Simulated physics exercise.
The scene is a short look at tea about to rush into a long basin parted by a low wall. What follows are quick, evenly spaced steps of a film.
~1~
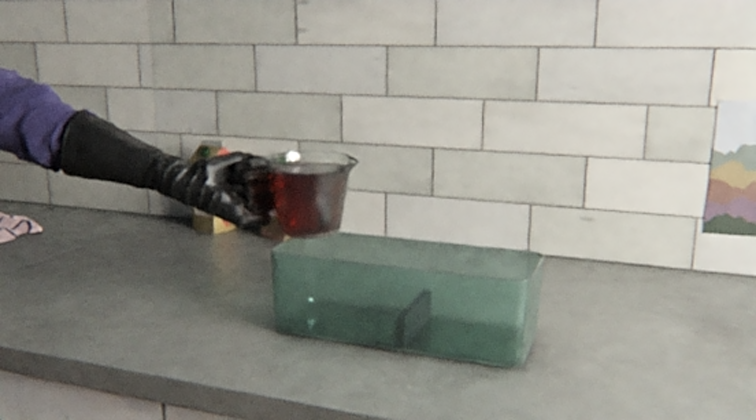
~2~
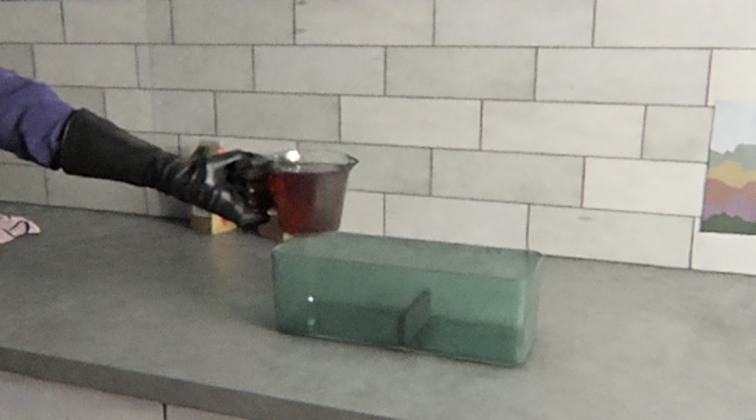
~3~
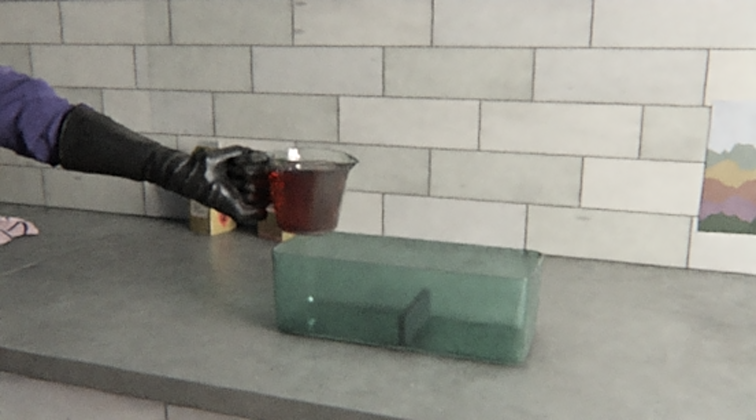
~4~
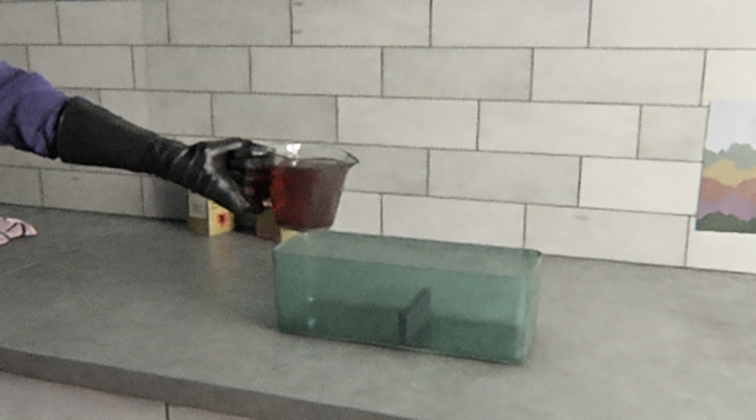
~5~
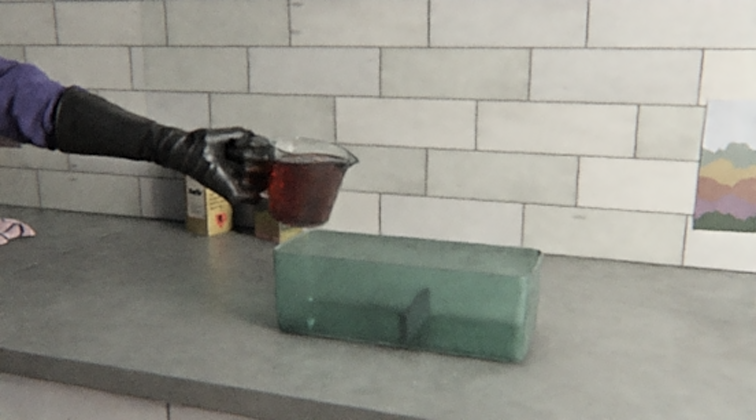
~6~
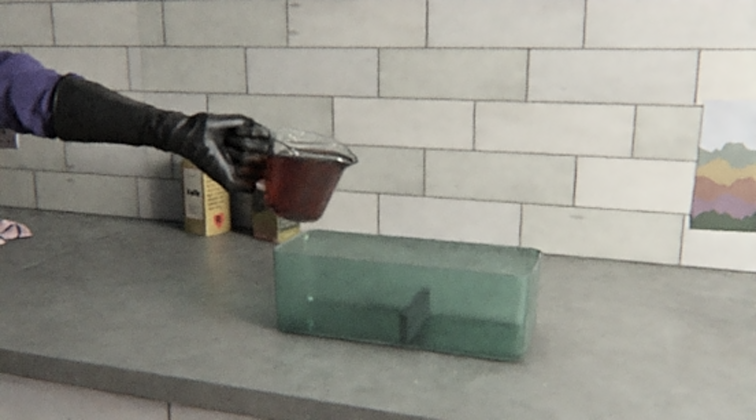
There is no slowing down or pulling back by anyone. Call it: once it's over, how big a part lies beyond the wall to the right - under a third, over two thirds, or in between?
Over two thirds.
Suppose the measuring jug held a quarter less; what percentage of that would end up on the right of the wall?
I'd say roughly 80 percent.
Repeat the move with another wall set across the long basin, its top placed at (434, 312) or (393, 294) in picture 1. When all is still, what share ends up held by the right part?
About 40 per cent, then about 95 per cent.
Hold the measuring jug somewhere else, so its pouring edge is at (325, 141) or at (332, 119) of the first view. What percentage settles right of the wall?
The first gives 15 %, the second 50 %.
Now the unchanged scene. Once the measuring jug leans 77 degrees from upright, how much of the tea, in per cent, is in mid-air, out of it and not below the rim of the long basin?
I'd put it near 25 per cent.
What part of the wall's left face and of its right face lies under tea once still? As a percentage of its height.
It settles around 10 on the left side and around 70 on the right side.
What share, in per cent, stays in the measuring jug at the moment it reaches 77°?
Roughly 60 percent remains at that point.
A moment on, the measuring jug is tipped on its side and 62 per cent is still to pour, 10 is left of the wall and 2 right of it.
Next, the measuring jug is tipped right over and 5 per cent is still to pour, 9 is left of the wall and 68 right of it.
Then the measuring jug is tipped right over and 0 per cent is still to pour, 14 is left of the wall and 85 right of it.
Later the measuring jug is tipped right over and 0 per cent is still to pour, 15 is left of the wall and 84 right of it.
At rest 15 per cent lies left of the wall, 84 right of it and 1 outside.
